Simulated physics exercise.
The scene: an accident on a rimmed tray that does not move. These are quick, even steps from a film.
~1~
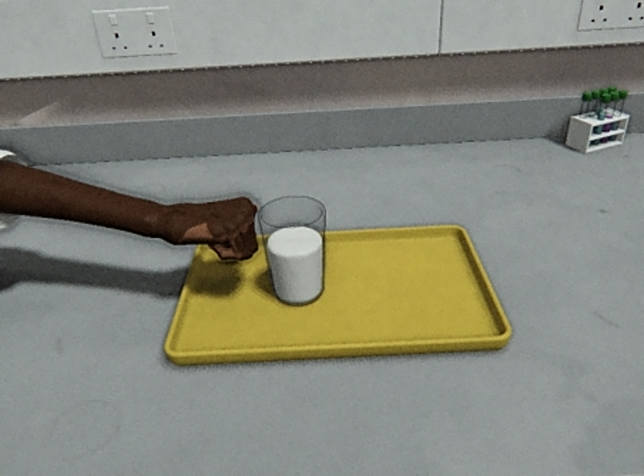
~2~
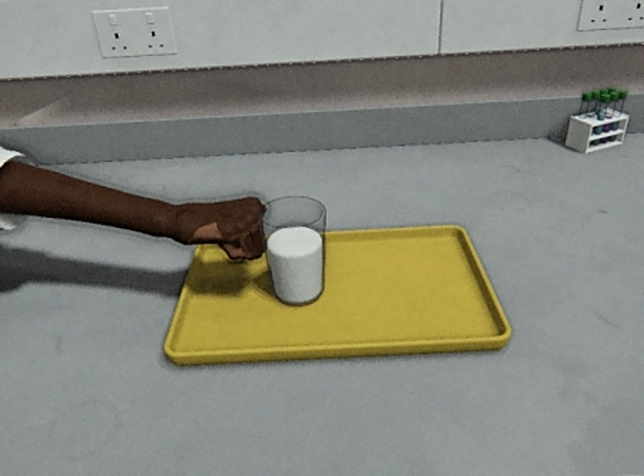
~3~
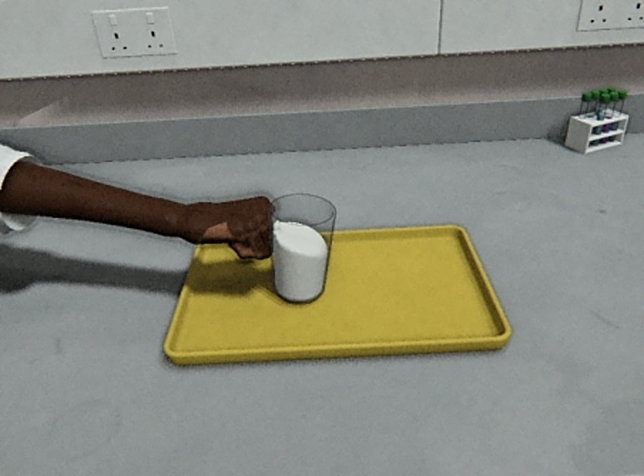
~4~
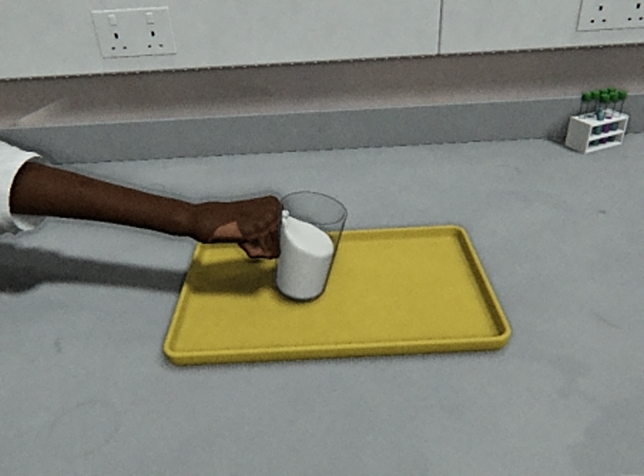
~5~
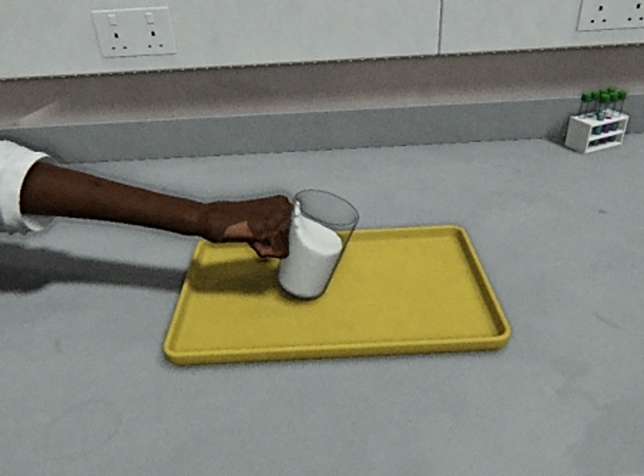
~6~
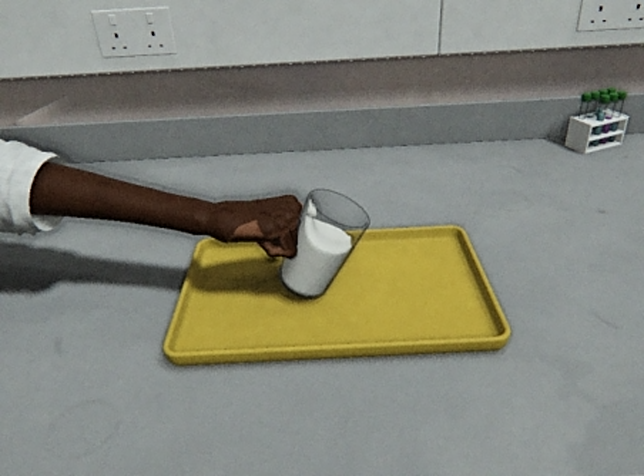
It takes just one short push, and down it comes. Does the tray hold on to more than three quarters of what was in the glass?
It seems more than a quarter is lost from the tray.
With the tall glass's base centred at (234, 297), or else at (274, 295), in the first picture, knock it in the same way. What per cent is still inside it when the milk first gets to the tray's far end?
It would be close to 55 per cent the first time and close to 65 per cent the second time.
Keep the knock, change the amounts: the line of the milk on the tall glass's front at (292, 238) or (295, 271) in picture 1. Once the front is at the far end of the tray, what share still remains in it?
You'd find close to 65 in a hundred the first time and close to 80 in a hundred the second.
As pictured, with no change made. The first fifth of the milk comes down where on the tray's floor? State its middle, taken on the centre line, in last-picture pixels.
Around (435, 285).
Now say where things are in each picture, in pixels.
In the first frame, it leans 0°; its right rim is at (324, 211); the milk meets the walls at (267, 239) and (321, 236); the tray's far rim is at (482, 274); the tray is clear ahead.
In the second frame, it leans 0°; its right rim is at (324, 212); the milk meets the walls at (267, 240) and (321, 236).
In the third frame, it leans 6°; its right rim is at (334, 212); the milk meets the walls at (274, 224) and (322, 238).
In the fourth frame, it leans 13°; its right rim is at (345, 214); the milk meets the walls at (282, 213) and (333, 242).
In the fifth frame, it leans 20°; its right rim is at (357, 216); the milk meets the walls at (289, 231) and (342, 241).
In the sixth frame, it leans 26°; its right rim is at (368, 220); the milk meets the walls at (293, 240) and (352, 239).
A moment on, the tall glass is falling and 100 per cent is in the glass, 0 on the tray and 0 above or beyond its rim.
Next, the tall glass lies on its side and 66 per cent is in the glass, 25 on the tray and 9 above or beyond its rim.
Then the tall glass lies on its side and 31 per cent is in the glass, 40 on the tray and 29 above or beyond its rim.
Later the tall glass lies on its side and 16 per cent is in the glass, 48 on the tray and 36 above or beyond its rim.
At rest 64 per cent is held by tray and glass, 36 is off the tray.
